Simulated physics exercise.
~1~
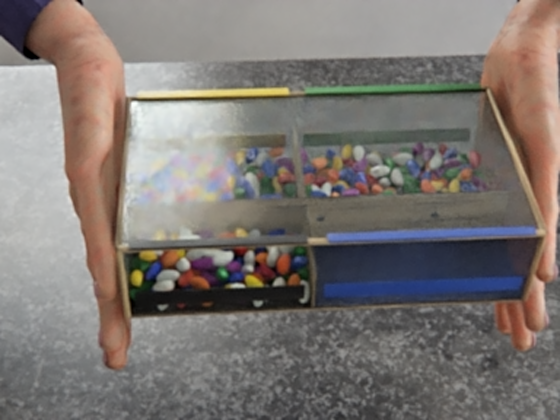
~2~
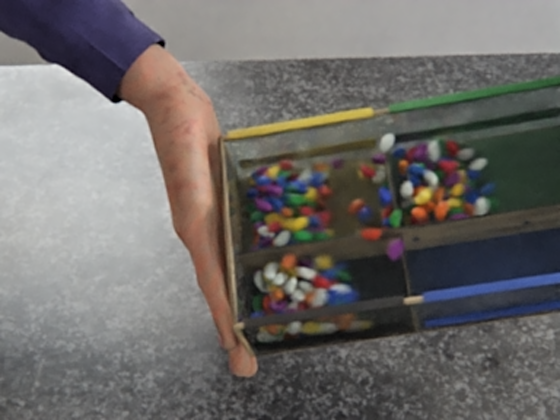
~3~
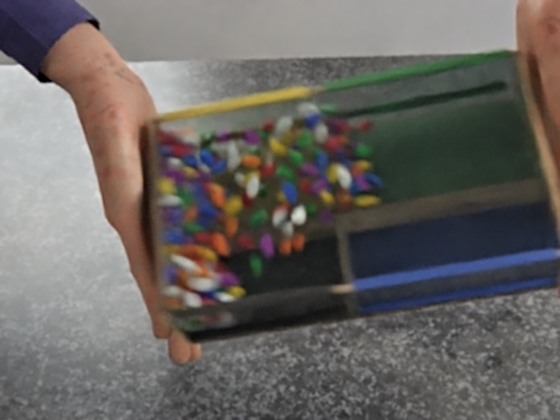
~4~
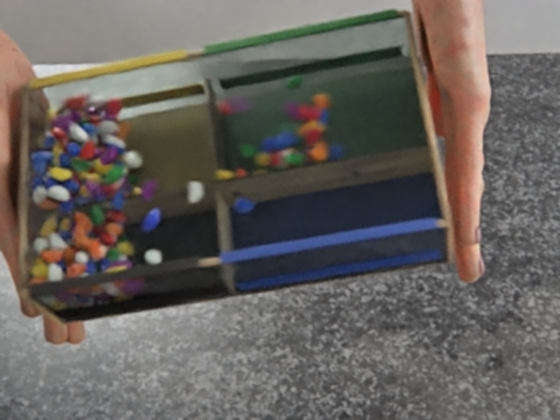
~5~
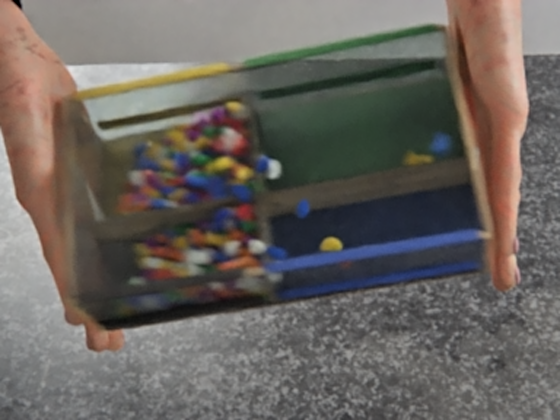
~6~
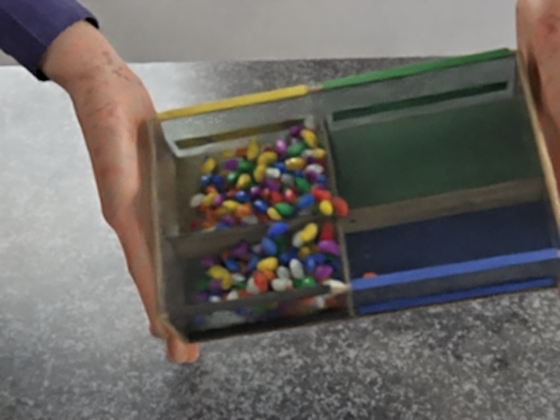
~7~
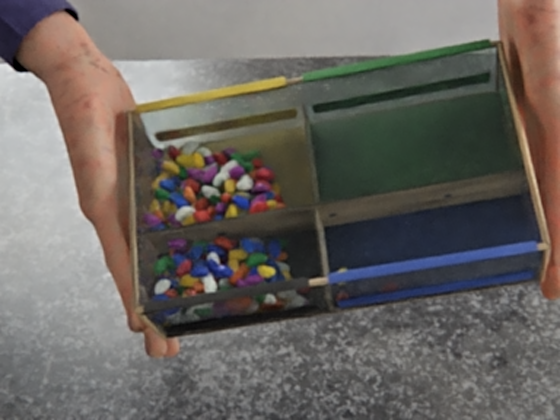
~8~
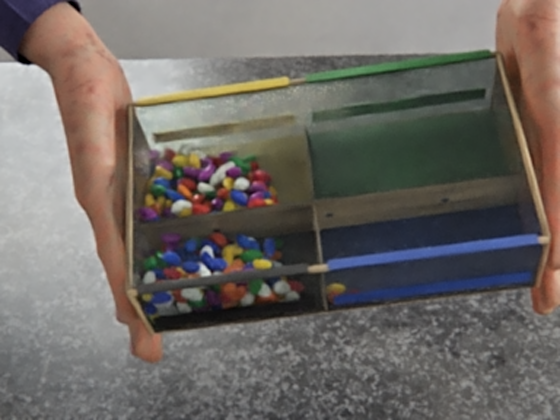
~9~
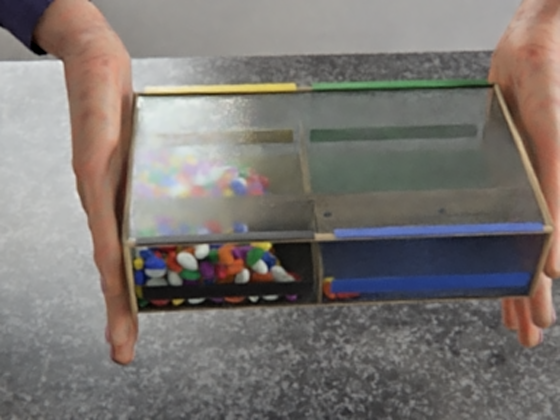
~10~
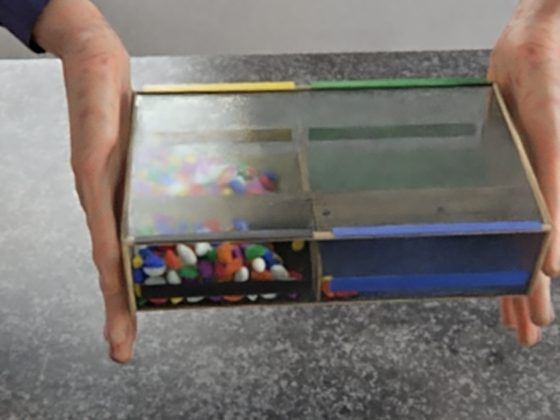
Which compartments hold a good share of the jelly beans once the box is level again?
The black and yellow compartments on the left each hold a large share of the beans. The green and blue ones on the right are left empty or nearly so.
Clear-lidded box of jelly beans tilting and shaking sideways in two hands, then levelling with nearly all beans at left.
